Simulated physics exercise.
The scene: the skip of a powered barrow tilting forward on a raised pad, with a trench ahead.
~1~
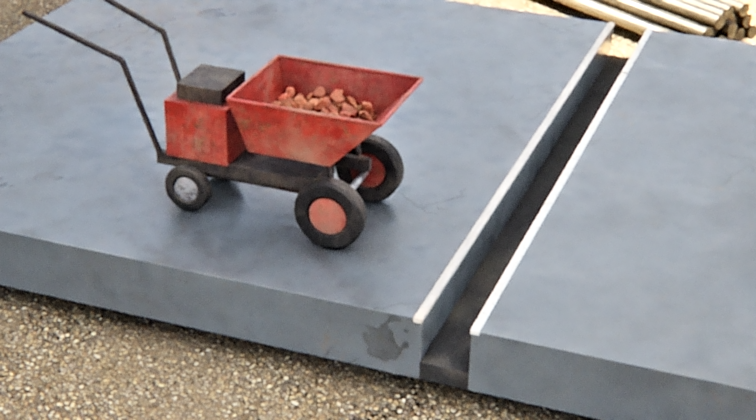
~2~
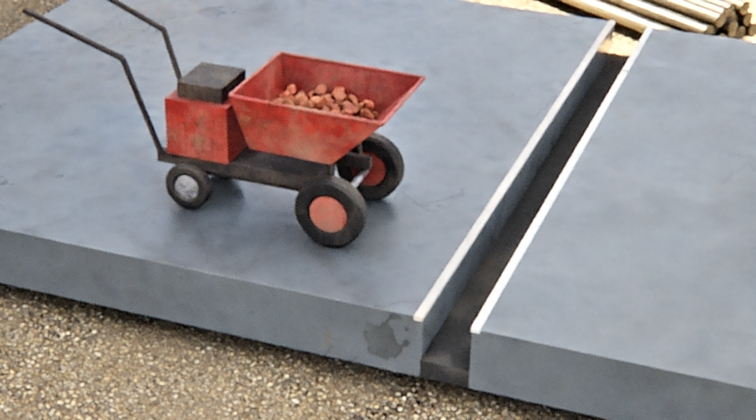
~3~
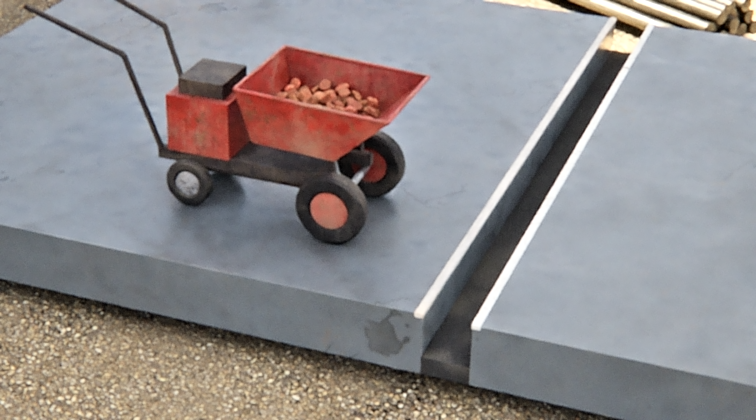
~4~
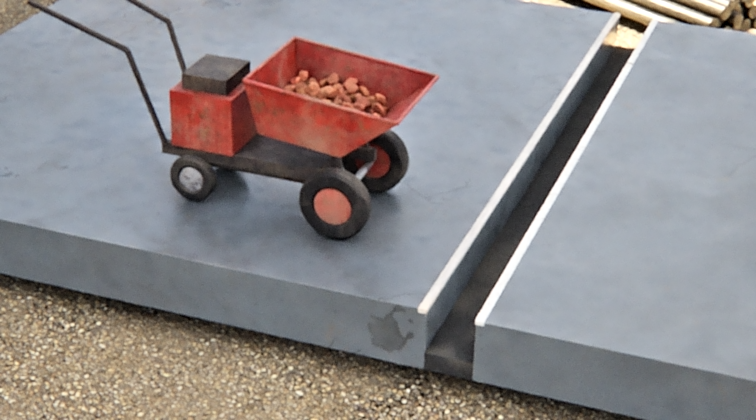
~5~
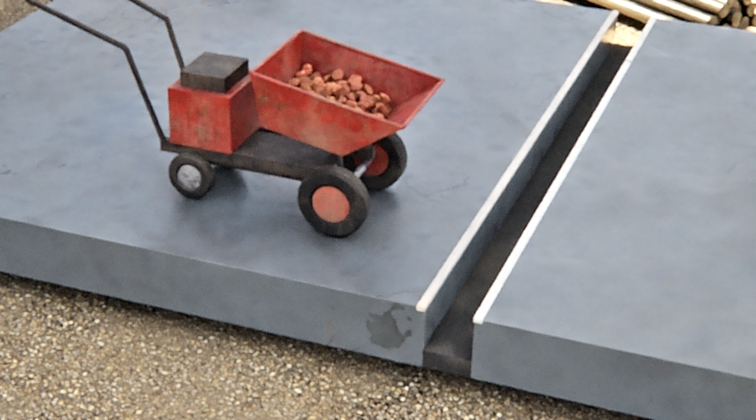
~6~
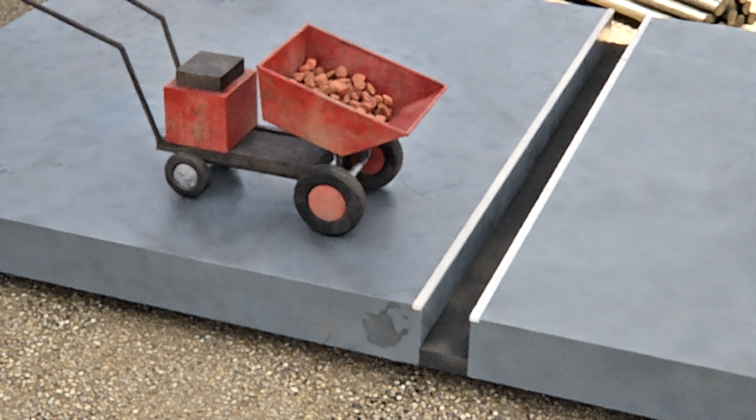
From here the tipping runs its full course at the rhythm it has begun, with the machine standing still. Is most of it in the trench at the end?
In the trench: More than half.
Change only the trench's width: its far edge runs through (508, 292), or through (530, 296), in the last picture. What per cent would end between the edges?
Near 80 % and 80 %.
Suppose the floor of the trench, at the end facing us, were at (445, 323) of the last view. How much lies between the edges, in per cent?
Some 60 per cent.
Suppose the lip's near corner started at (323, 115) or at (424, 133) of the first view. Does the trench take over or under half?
One: Less than half. Two: Less than half.
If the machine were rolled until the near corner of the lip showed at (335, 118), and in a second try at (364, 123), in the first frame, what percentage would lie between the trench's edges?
About 20 and 50 per cent.
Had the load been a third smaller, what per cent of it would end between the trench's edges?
Some 80 per cent.
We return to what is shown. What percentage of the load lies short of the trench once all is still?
Some 0 per cent.
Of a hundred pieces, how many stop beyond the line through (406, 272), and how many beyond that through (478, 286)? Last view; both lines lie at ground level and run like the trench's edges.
Roughly 80 per cent, and 20 per cent.
Soon after the last picture, skip tipped steeply; all in the skip.
A little later, skip tipped right over; about two thirds in the skip; a small part short of the trench; about a quarter in or heaped over the trench.
Later still, skip tipped right over; about a quarter in the skip; a stray few short of the trench; most in or heaped over the trench.
At rest, skip tipped right over; about a quarter in the skip; a stray few short of the trench; most in or heaped over the trench; none beyond it.
